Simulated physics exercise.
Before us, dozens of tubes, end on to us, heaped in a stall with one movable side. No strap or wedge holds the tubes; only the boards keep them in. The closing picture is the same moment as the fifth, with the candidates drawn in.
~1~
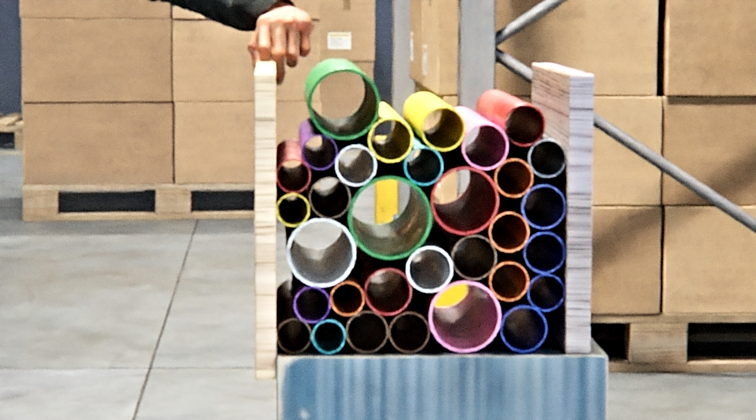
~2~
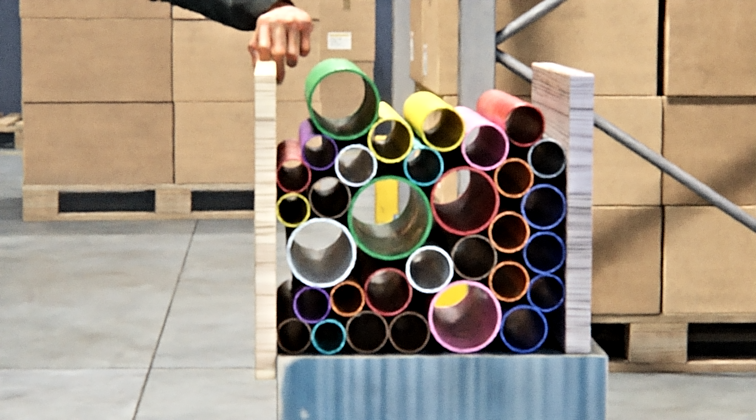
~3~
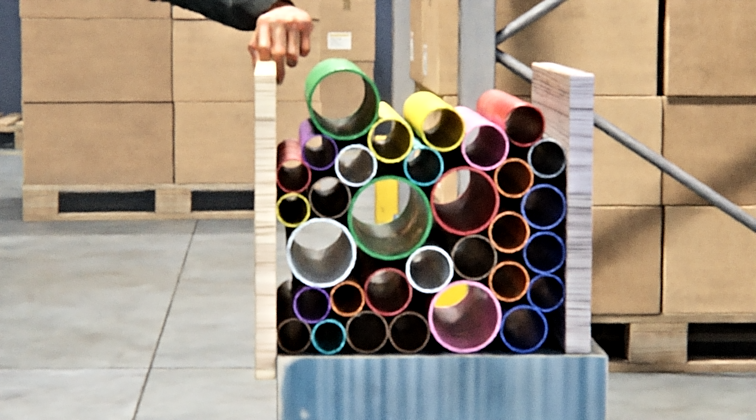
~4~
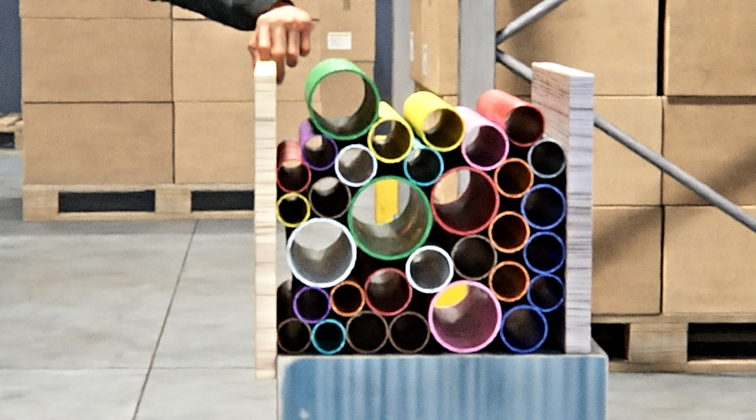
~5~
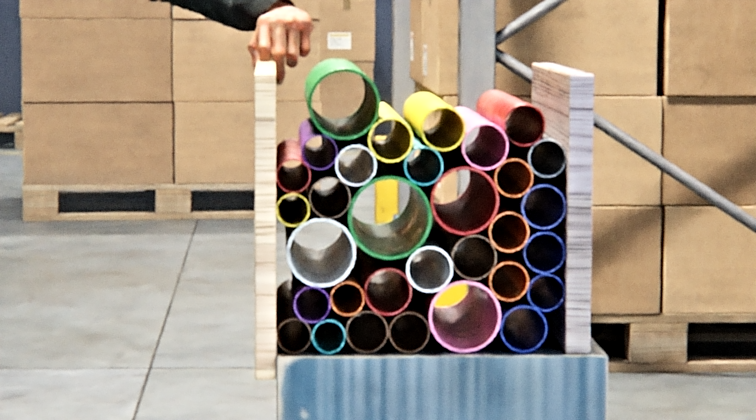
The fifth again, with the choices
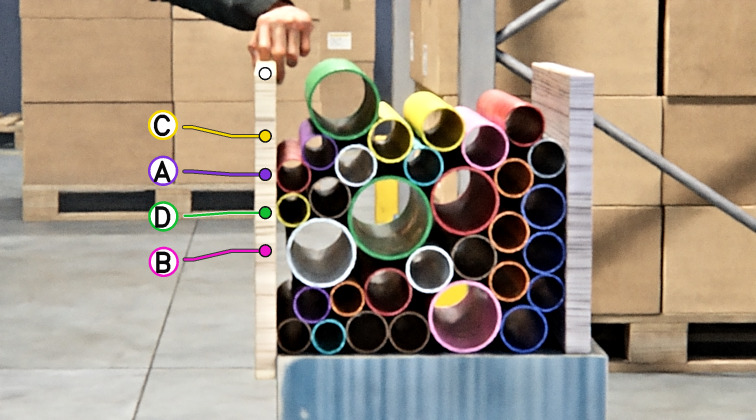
The video shows a hand resting on top of the left of two upright boards, with many colourful tubes of different sizes stacked between them on a blue base in front of cardboard boxes; nothing visibly moves.
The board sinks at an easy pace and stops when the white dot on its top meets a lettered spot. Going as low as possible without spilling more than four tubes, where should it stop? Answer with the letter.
It can be let down to D.
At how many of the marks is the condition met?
Three of the four.
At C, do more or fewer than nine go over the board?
It loses fewer than nine.
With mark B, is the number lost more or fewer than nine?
At B, fewer than nine.
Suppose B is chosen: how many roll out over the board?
It comes to five.
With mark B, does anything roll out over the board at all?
Yes, at B.
On the marked copy, A at (265, 174); B at (265, 251); C at (265, 136); D at (265, 213); the white dot at (265, 74).
Following D. Soon after the start, top of the board (276, 147).
Later, top of the board (276, 212).
In the end, top of the board (276, 212), three out over the board.
As for the rest, A none out over the board; B five out over the board; C none out over the board.
